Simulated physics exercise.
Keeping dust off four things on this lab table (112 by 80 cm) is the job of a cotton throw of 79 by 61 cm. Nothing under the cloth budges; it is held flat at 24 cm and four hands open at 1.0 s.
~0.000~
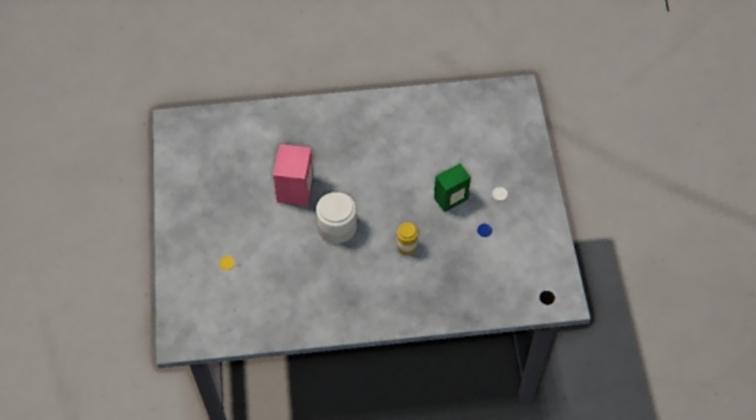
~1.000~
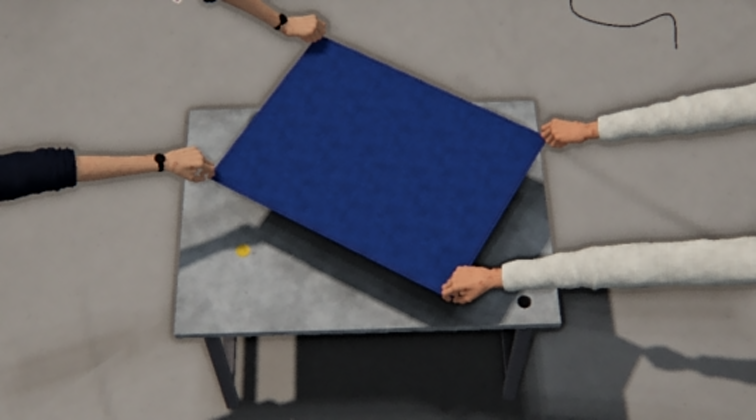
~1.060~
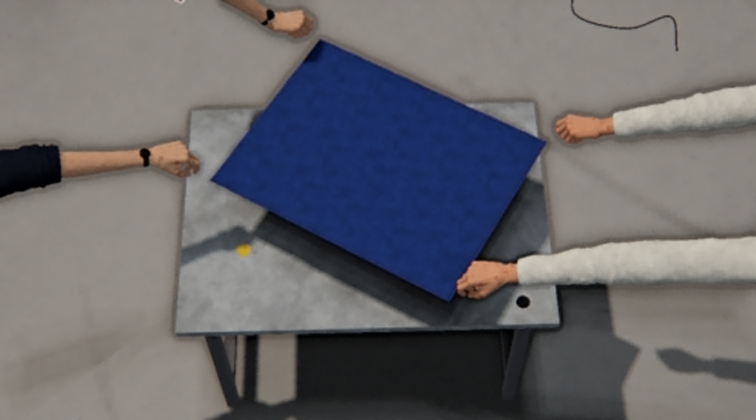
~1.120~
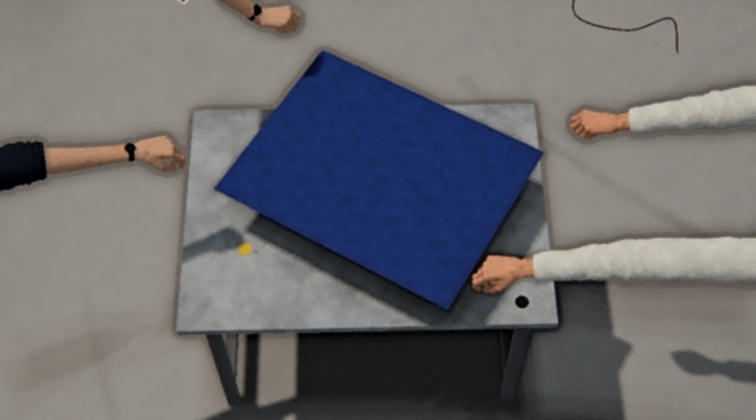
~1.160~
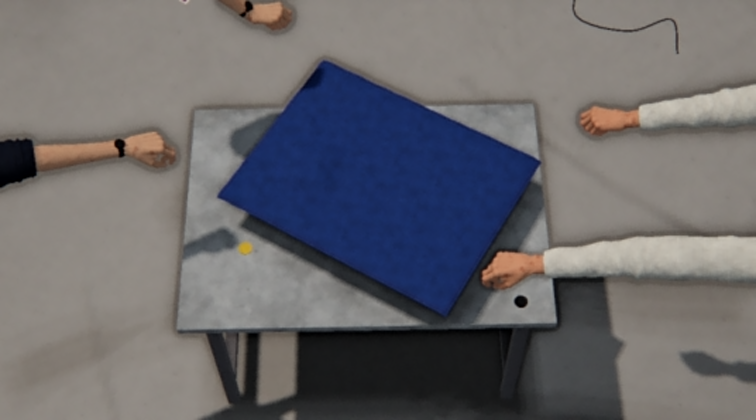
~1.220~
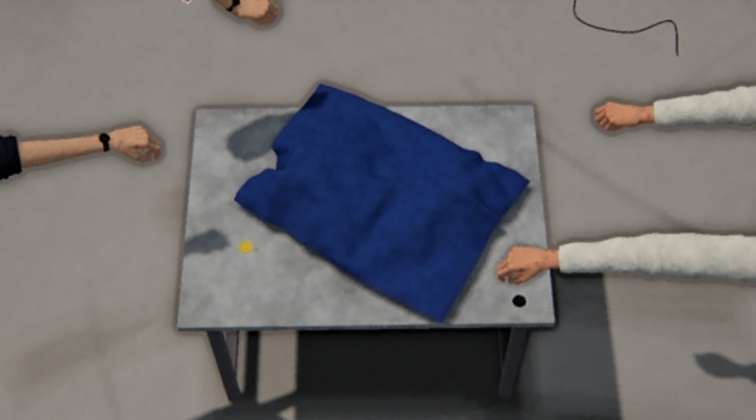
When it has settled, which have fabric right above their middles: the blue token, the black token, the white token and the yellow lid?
The blue token gets covered, the black token stays uncovered, the white token ends under the cloth, the yellow lid still shows.
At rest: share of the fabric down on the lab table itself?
Some 30 per cent of it.
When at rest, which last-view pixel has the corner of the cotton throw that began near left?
That corner comes to rest close to (257, 175) in the last view.
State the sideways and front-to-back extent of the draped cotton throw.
Roughly 82 cm by 82 cm.
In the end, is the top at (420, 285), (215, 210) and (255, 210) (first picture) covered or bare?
Result, same order: Overlaid, visible, visible.
After 1.4 s, 25 % of it is down, spanning 88 by 82 cm, above white token, blue token.
After 1.6 s, 30 % of it is down, spanning 84 by 82 cm, above white token, blue token.
After 1.7 s, 30 % of it is down, spanning 83 by 82 cm, above white token, blue token.
After 1.9 s, 30 % of it is down, spanning 83 by 83 cm, above white token, blue token.
After 2.7 s, 30 % of it is down, spanning 83 by 82 cm, above white token, blue token.
